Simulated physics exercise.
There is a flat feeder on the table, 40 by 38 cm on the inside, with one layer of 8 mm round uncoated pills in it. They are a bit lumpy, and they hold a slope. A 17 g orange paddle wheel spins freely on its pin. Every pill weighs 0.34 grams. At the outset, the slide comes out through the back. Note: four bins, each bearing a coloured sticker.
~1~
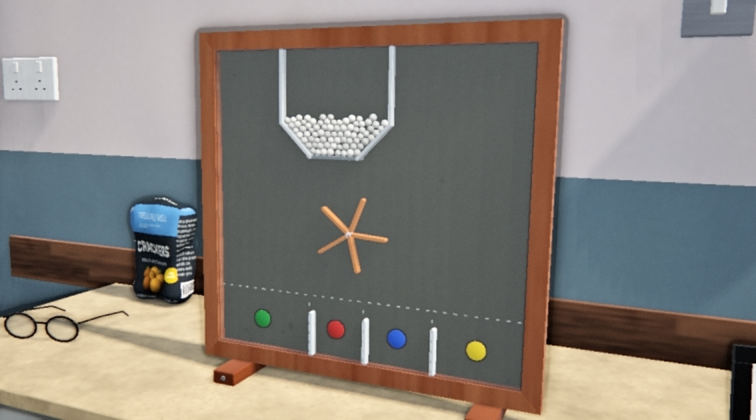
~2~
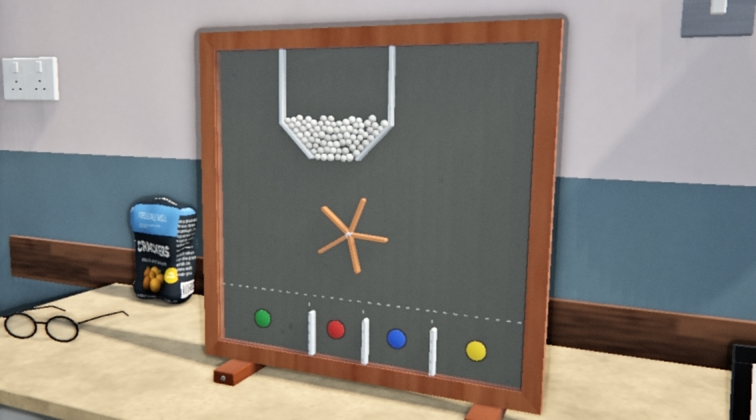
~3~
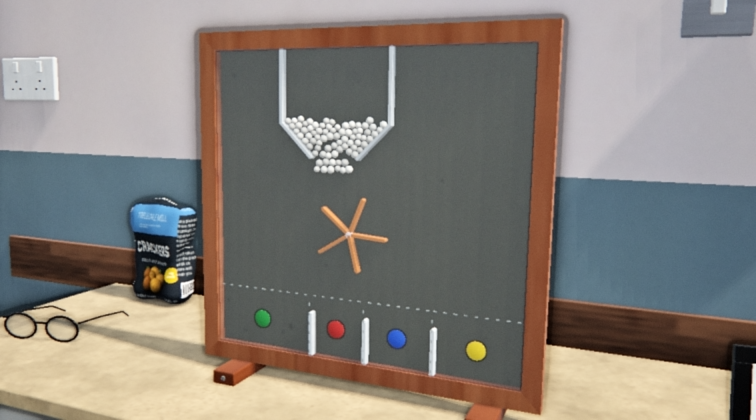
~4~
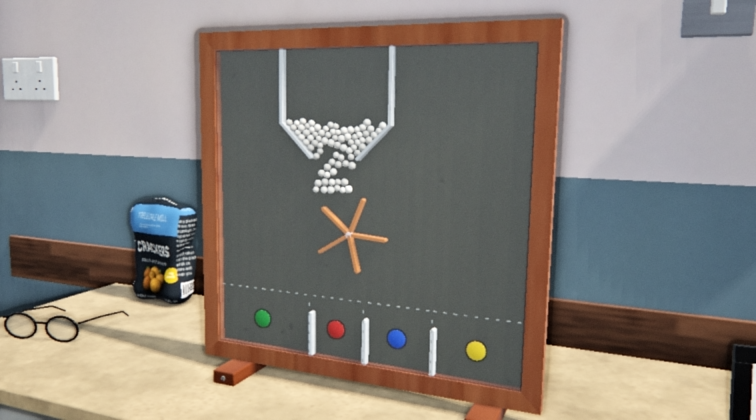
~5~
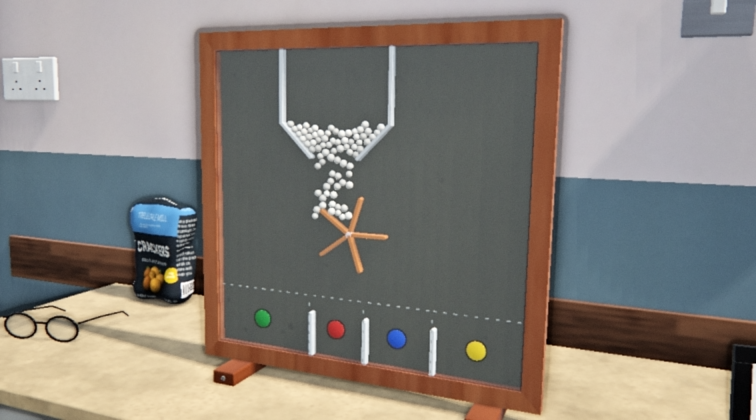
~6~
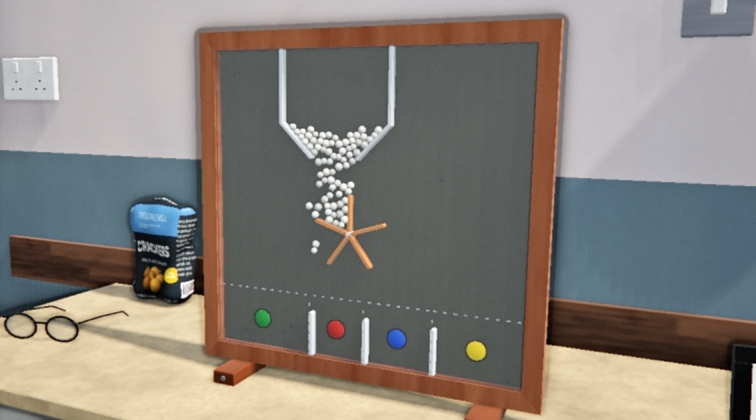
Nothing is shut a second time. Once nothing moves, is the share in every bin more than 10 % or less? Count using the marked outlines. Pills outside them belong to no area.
Red bin - more, blue bin - less, green bin - more, yellow bin - less.
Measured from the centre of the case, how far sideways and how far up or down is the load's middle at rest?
Some 11 cm left and 17 cm below.
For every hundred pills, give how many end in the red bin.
I'd put it at about 20 per cent.
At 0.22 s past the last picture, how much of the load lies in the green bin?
Share: Close to 35 percent.
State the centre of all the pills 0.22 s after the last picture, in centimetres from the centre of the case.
Offset: Approx. 8 cm left, 9 cm below.
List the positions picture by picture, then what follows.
About 80 pills; pills' middle (334, 135); orange paddle wheel (350, 235); red (336, 330), blue (397, 339), green (263, 318), yellow (476, 351); slide (309, 157) to (361, 159), in the first frame.
Pills' middle (334, 138); 1 out, lowest pill (344, 158), in the second frame.
Pills' middle (337, 136); 11 out, lowest pill (317, 169), in the third frame.
Pills' middle (337, 145); 19 out, lowest pill (316, 189); orange paddle wheel (350, 235), in the fourth frame.
Pills' middle (331, 158); 27 out, lowest pill (315, 216), in the fifth frame.
Pills' middle (332, 172); 38 out, lowest pill (314, 250); orange paddle wheel (350, 235); wall ends (312, 313), (365, 321), (433, 331), (283, 47) to (312, 157), (358, 159) to (393, 44), in the sixth frame.
Then, 0.10 s after the last picture, the pills' middle is 5 cm left of and level with the centre; nothing in the marked areas.
Then, 0.22 s after the last picture, the pills' middle is 8 cm left of and 9 cm below the centre; red 10 %, green 35 %.
Then, 0.45 s after the last picture, the pills' middle is 11 cm left of and 17 cm below the centre; red 20 %, green 80 %.
At rest 3.5 s after the last picture, red 20 %, blue 0 %, green 80 %, yellow 0 %.
